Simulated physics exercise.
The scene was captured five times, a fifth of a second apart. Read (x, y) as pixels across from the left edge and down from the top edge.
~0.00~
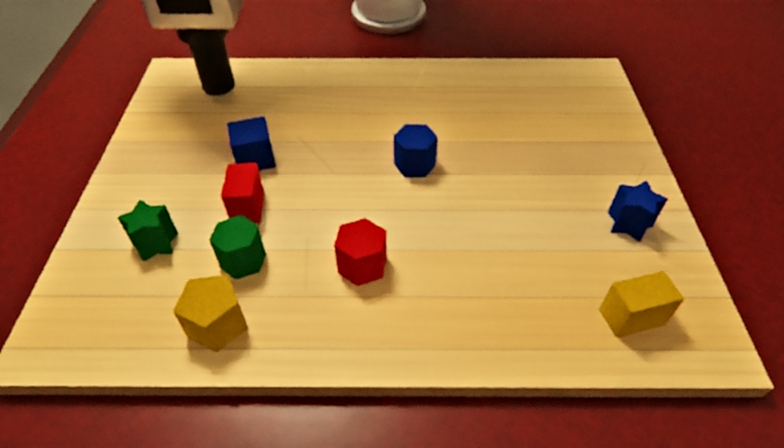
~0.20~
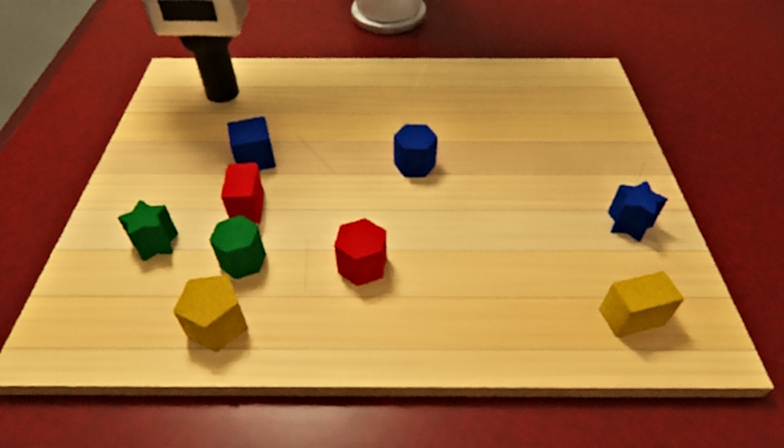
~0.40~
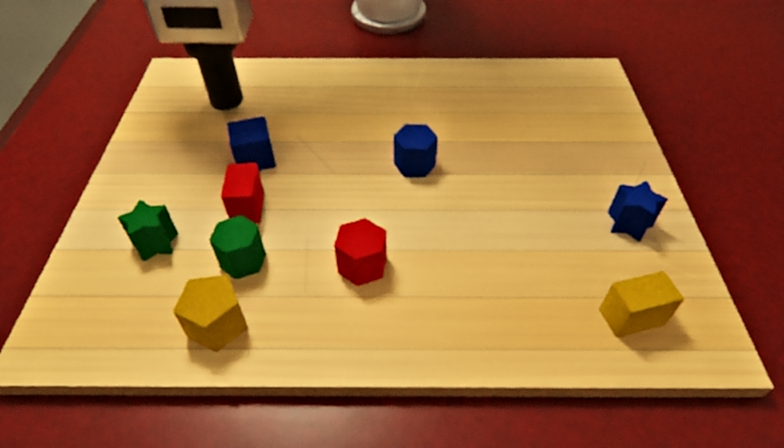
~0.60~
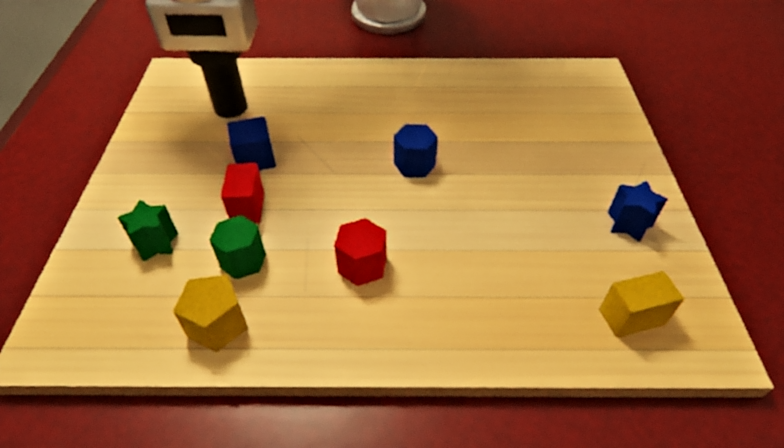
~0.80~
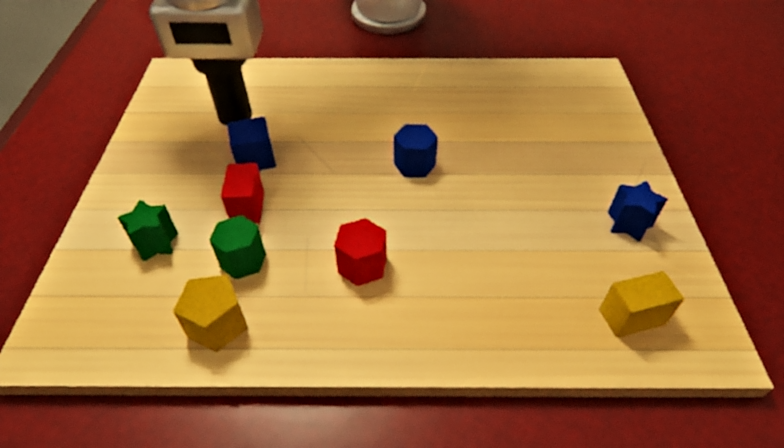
Robot arm with a dark bar inching down and slightly right toward a blue block, while the coloured blocks stay still.
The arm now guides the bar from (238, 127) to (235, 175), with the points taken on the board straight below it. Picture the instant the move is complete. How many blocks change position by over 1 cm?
The number of blocks that move over 1 cm is one.
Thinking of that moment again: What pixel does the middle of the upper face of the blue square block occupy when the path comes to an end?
That would be at about pixel (265, 151).
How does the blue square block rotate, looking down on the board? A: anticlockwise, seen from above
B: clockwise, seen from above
A.
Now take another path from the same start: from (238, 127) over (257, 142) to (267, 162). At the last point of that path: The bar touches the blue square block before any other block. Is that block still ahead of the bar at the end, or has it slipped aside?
When the path is over, you would find the blue square block still in front of the bar.
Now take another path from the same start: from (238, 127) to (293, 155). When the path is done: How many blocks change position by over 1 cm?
I count one.
The first path, step by step. Halfway along, bar (233, 140); blue square block (254, 138), turned 25° anticlockwise.
At the end, bar (232, 164); red rectangular block unmoved; blue square block (265, 151), turned 70° anticlockwise.
